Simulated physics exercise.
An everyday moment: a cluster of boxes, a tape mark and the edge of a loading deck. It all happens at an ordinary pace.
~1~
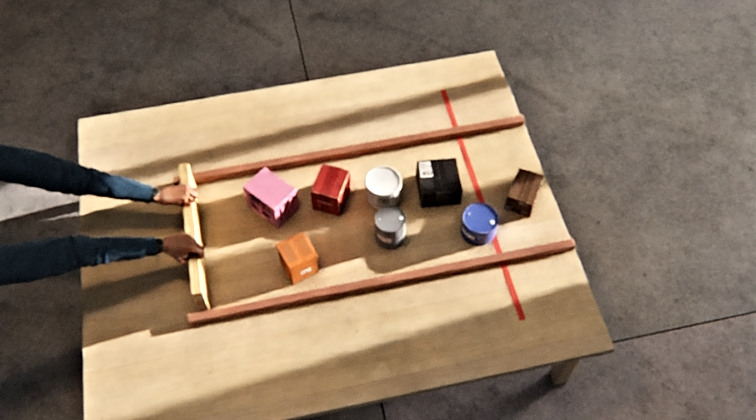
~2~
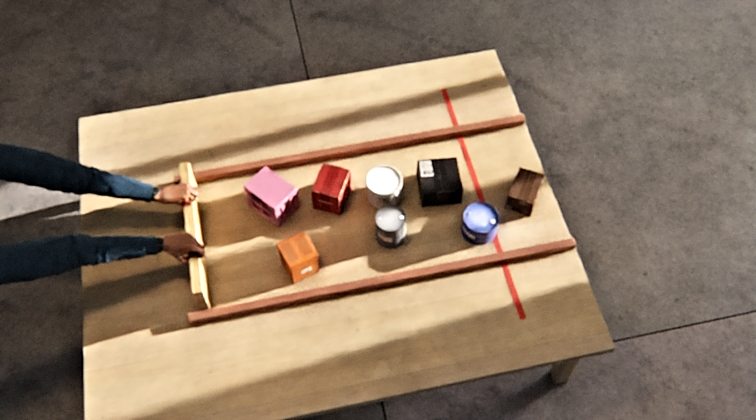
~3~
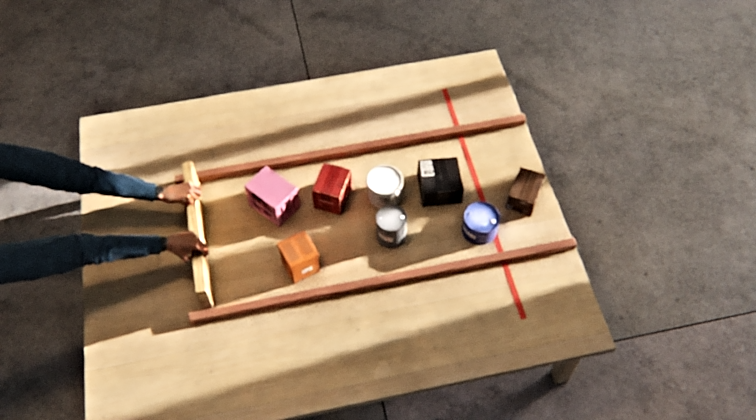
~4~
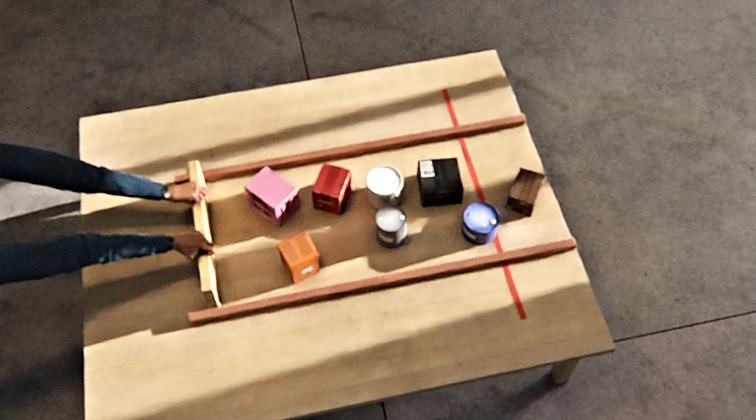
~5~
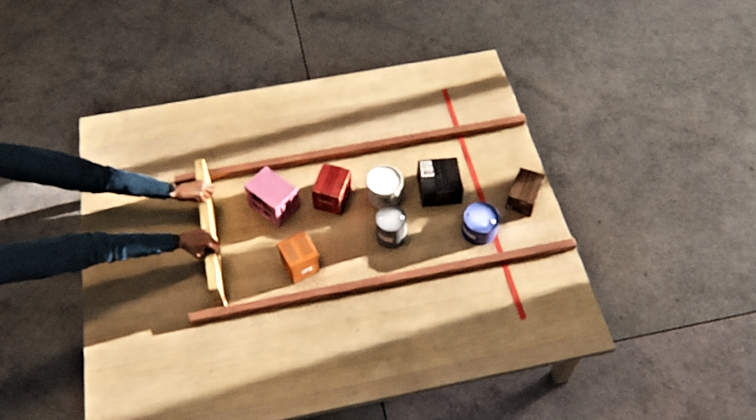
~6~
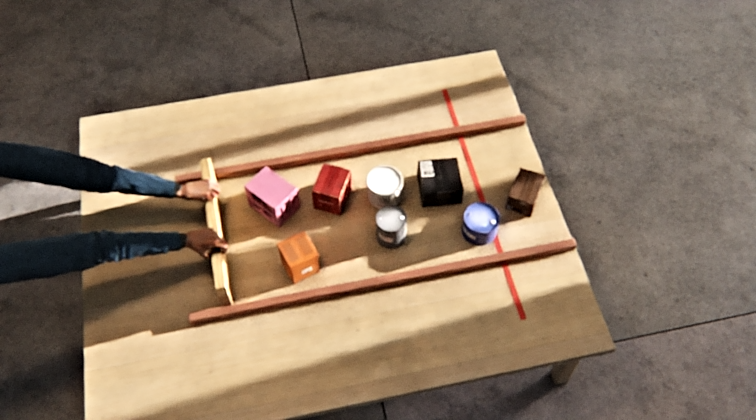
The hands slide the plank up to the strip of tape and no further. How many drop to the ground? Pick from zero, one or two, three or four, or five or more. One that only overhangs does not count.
The number that fall off is three or four.
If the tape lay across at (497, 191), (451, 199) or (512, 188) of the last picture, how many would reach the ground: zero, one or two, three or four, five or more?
In that order: 3 or 4; either one or two; at least five.
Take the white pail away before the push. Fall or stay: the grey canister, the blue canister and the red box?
The grey canister survives; the blue canister does not fall; the red box remains up.
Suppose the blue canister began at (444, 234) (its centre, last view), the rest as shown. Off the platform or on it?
It is kept.
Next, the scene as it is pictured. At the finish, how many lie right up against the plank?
It touches 3.
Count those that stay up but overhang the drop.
It comes to 0.
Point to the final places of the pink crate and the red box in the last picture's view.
First (491, 166), then (517, 154).
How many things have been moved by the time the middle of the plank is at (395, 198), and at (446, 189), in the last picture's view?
First 7, then 8.
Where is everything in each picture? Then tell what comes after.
The first picture shows brown box (524, 192); blue canister (479, 225); black parcel (439, 183); plank (194, 236); tape (479, 194).
The second picture shows blue canister (480, 224); grey canister (391, 227).
The third picture shows black parcel (440, 182); white pail (385, 188).
The fourth picture shows brown box (526, 192); orange tote (299, 258).
The fifth picture shows blue canister (480, 224); red box (332, 189).
The sixth picture shows brown box (526, 192); blue canister (480, 224); black parcel (440, 182); plank (216, 231); tape (480, 194).
Soon after, none off yet; brown box at rest near (526, 192); blue canister at rest near (480, 224); black parcel at rest near (440, 182).
Then, none off yet; brown box at rest near (526, 192); blue canister at rest near (480, 224); black parcel moved about its own width near (478, 177).
Further on, none off yet; brown box moved about its own width near (564, 202); blue canister moved a little near (490, 222); black parcel moved well along near (541, 176).
At rest, the number that fall off is three or four; fallen, white pail, black parcel and brown box.
